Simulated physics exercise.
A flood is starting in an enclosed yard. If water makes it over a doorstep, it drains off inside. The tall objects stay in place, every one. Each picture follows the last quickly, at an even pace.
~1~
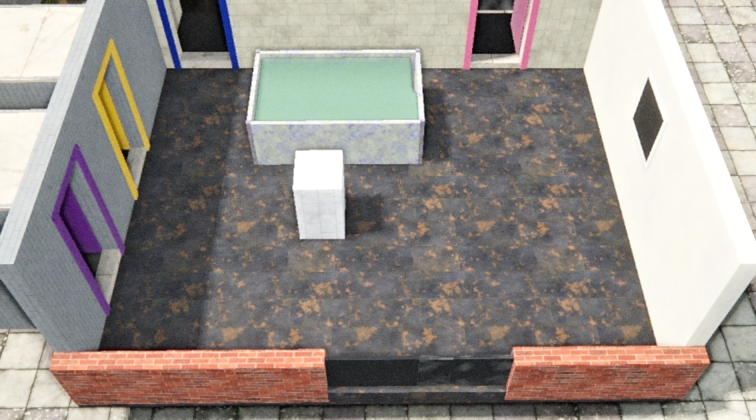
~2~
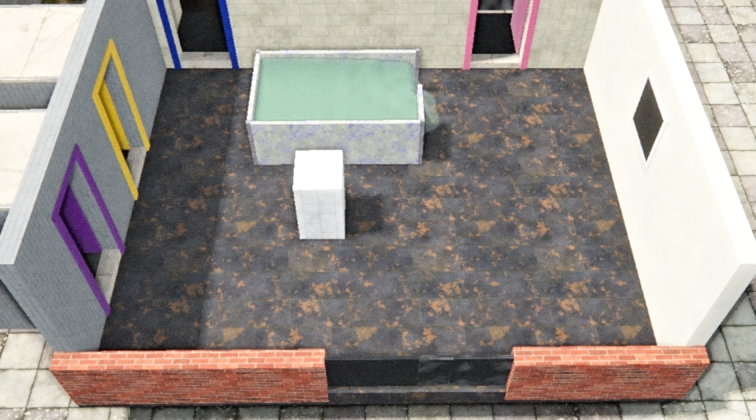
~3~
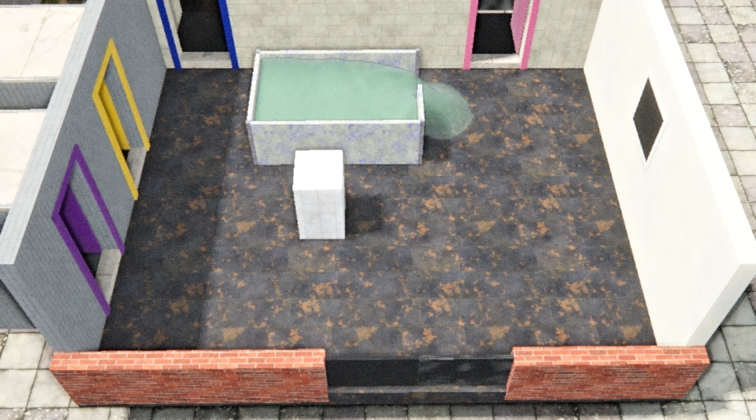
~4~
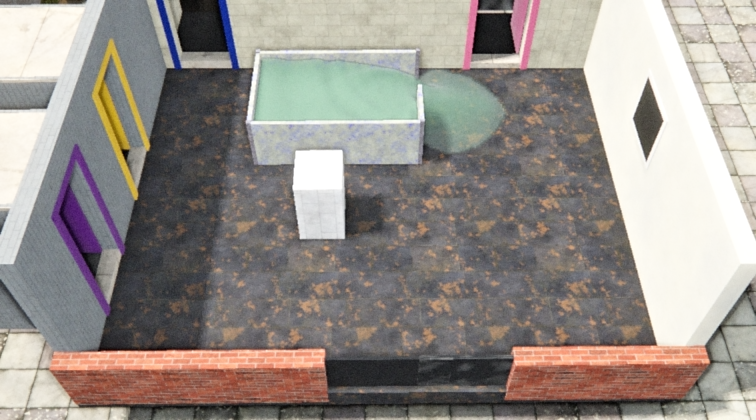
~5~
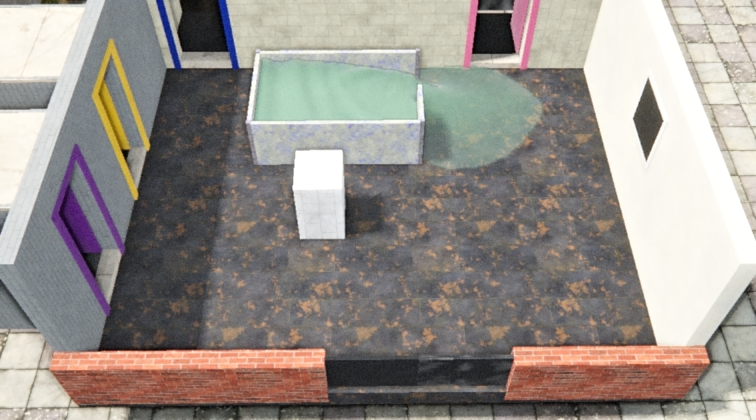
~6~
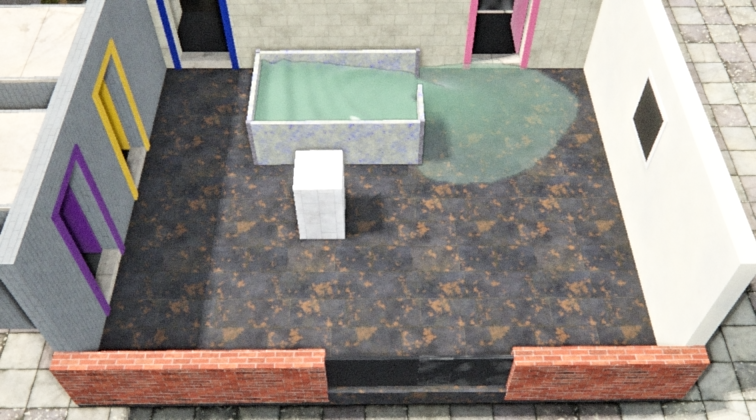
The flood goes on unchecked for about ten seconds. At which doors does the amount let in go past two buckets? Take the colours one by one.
Result: The purple door lets in little enough there. The blue door lets in little enough there. The yellow door lets in little enough there. The pink door lets too much in there.
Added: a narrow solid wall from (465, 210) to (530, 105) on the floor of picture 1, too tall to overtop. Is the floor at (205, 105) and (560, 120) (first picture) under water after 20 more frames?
Taking the points in order, the first is high and dry and the second is inundated.
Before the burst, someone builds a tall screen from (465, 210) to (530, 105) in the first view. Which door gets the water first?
The one in pink.
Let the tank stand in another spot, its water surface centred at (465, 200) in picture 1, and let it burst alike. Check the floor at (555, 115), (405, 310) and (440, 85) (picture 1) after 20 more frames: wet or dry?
Taking the three spots in that order, I'd say drenched, then drenched, then drenched.
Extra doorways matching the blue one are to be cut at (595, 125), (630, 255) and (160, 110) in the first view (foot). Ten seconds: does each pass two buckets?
Log: Door one beats the mark; door two misses the mark; door three misses the mark.
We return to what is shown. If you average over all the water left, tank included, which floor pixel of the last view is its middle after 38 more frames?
Near (454, 193).
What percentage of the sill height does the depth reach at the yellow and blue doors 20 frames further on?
I'd put the first at close to 0 per cent and the second at close to 0 per cent.
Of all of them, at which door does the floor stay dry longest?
My answer: The one in blue.
A moment on, water covers 20 % of the floor; the purple door not reached, the blue door not reached, the yellow door not reached, the pink door under two buckets in.
Next, water covers 25 % of the floor; the purple door not reached, the blue door not reached, the yellow door not reached, the pink door over two buckets in.
Then, water covers 40 % of the floor; the purple door not reached, the blue door not reached, the yellow door not reached, the pink door over two buckets in.
Later, water covers 65 % of the floor; the purple door not reached, the blue door not reached, the yellow door not reached, the pink door far over two buckets in.
In the end, water covers 95 % of the floor; the purple door wet at the sill, nothing in, the blue door wet at the sill, nothing in, the yellow door wet at the sill, nothing in, the pink door far over two buckets in.
